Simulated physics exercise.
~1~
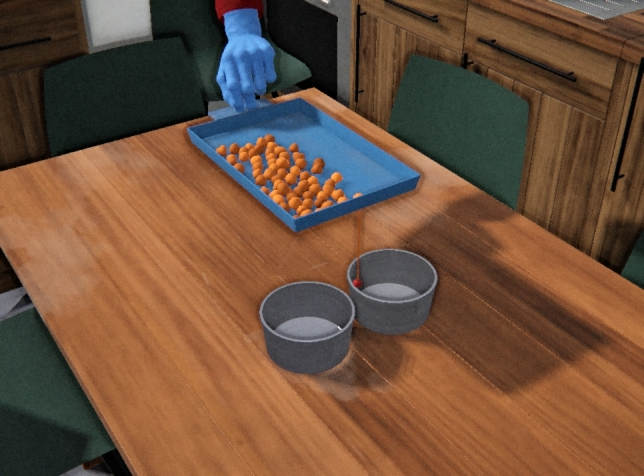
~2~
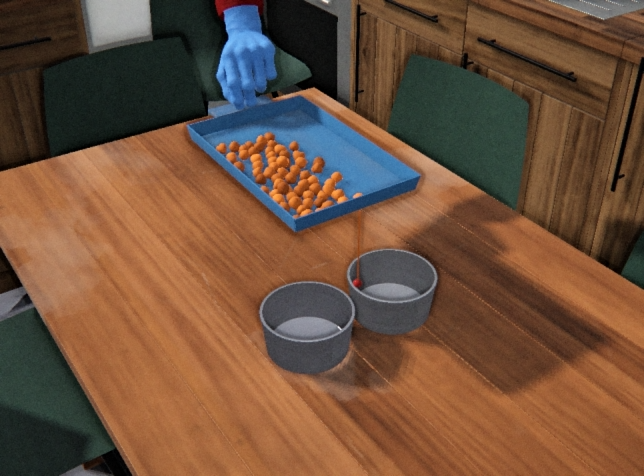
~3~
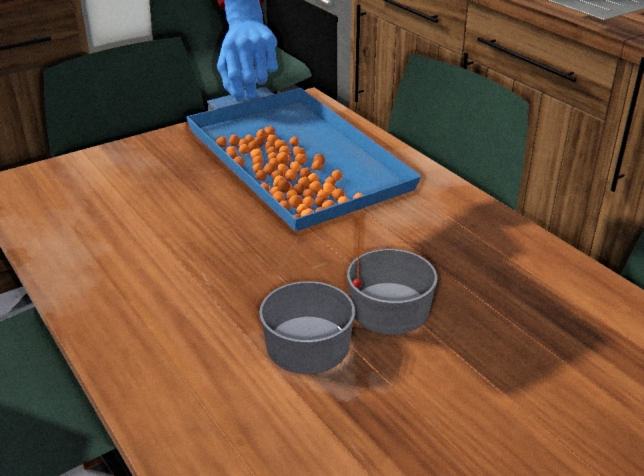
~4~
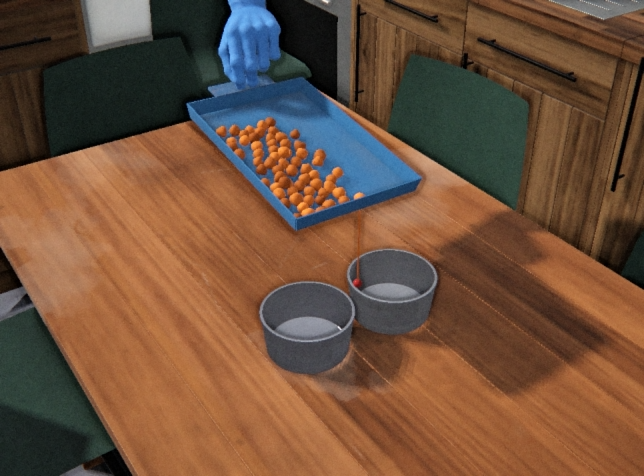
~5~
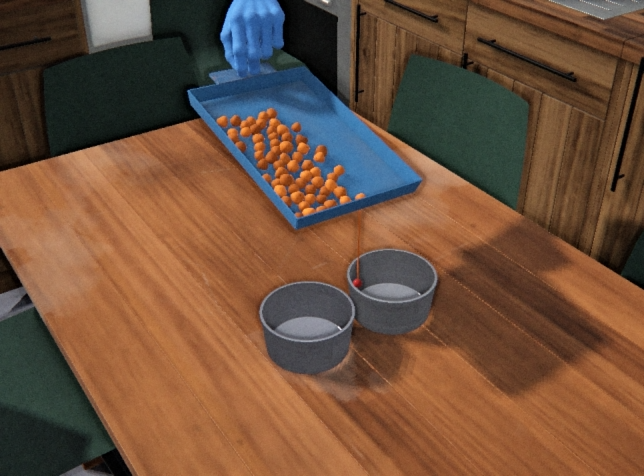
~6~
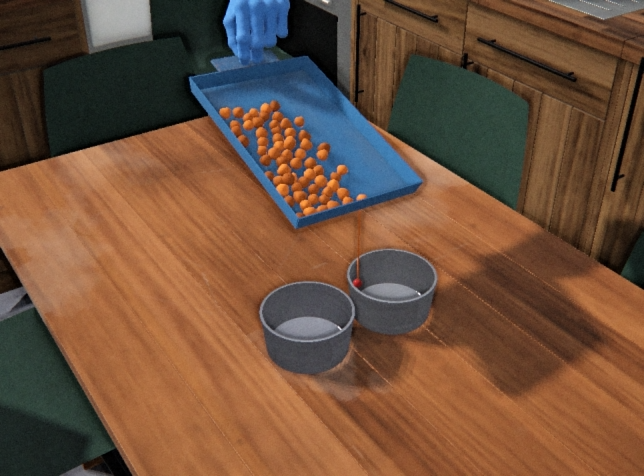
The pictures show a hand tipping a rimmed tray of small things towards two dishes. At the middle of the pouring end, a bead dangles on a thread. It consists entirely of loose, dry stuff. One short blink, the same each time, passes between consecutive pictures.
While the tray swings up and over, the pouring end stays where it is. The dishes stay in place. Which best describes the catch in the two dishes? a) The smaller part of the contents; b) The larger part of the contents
a.
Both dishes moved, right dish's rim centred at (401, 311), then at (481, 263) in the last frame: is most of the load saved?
The bulk of it and then the bulk of it.
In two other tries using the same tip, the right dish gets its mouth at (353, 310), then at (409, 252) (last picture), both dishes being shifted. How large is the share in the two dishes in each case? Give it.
Trial 1 near 30 percent, trial 2 near 0 percent.
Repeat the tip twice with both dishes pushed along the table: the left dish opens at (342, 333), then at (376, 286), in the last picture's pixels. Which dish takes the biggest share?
The one at right the first time, the one at left the second.
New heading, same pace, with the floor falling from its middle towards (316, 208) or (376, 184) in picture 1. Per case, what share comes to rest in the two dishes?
First heading 50 %, second heading 70 %.
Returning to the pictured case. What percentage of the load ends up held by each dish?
Left dish keeps 0 %, right dish keeps 30 %.
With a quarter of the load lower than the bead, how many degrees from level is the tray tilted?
I'd say close to 100 degrees.
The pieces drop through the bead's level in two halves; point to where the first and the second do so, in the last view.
I'd say close to (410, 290) at first and close to (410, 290) later on.
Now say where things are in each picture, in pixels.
In the first picture, corners of the pouring end at (296, 217) and (416, 174), level; middle of the load at (282, 174), coated peanuts; left dish at (333, 350); right dish at (418, 311); bead on its thread at (358, 283).
In the second picture, corners of the pouring end at (296, 217) and (416, 175), level; middle of the load at (282, 173).
In the third picture, corners of the pouring end at (296, 217) and (417, 176), tipped barely, lowest at the right corner; middle of the load at (282, 169).
In the fourth picture, corners of the pouring end at (297, 216) and (417, 177), tipped a little, lowest at the right corner; middle of the load at (283, 164).
In the fifth picture, corners of the pouring end at (298, 216) and (418, 179), tipped a little, lowest at the right corner; middle of the load at (284, 159).
In the sixth picture, corners of the pouring end at (300, 216) and (419, 180), tipped clearly, lowest at the right corner; middle of the load at (287, 155); left dish at (333, 350); right dish at (418, 311).
Soon, tray tipped steeply; nearly all on the tray; a stray few in the air.
A while on, tray tipped right over; most on the tray; a small part outside both; a small part in the air.
Towards the end, tray tipped past a quarter turn; about a quarter in the right dish; about two thirds outside both.
Finally, tray tipped past a quarter turn; none in the left dish; about a quarter in the right dish; about two thirds outside both.
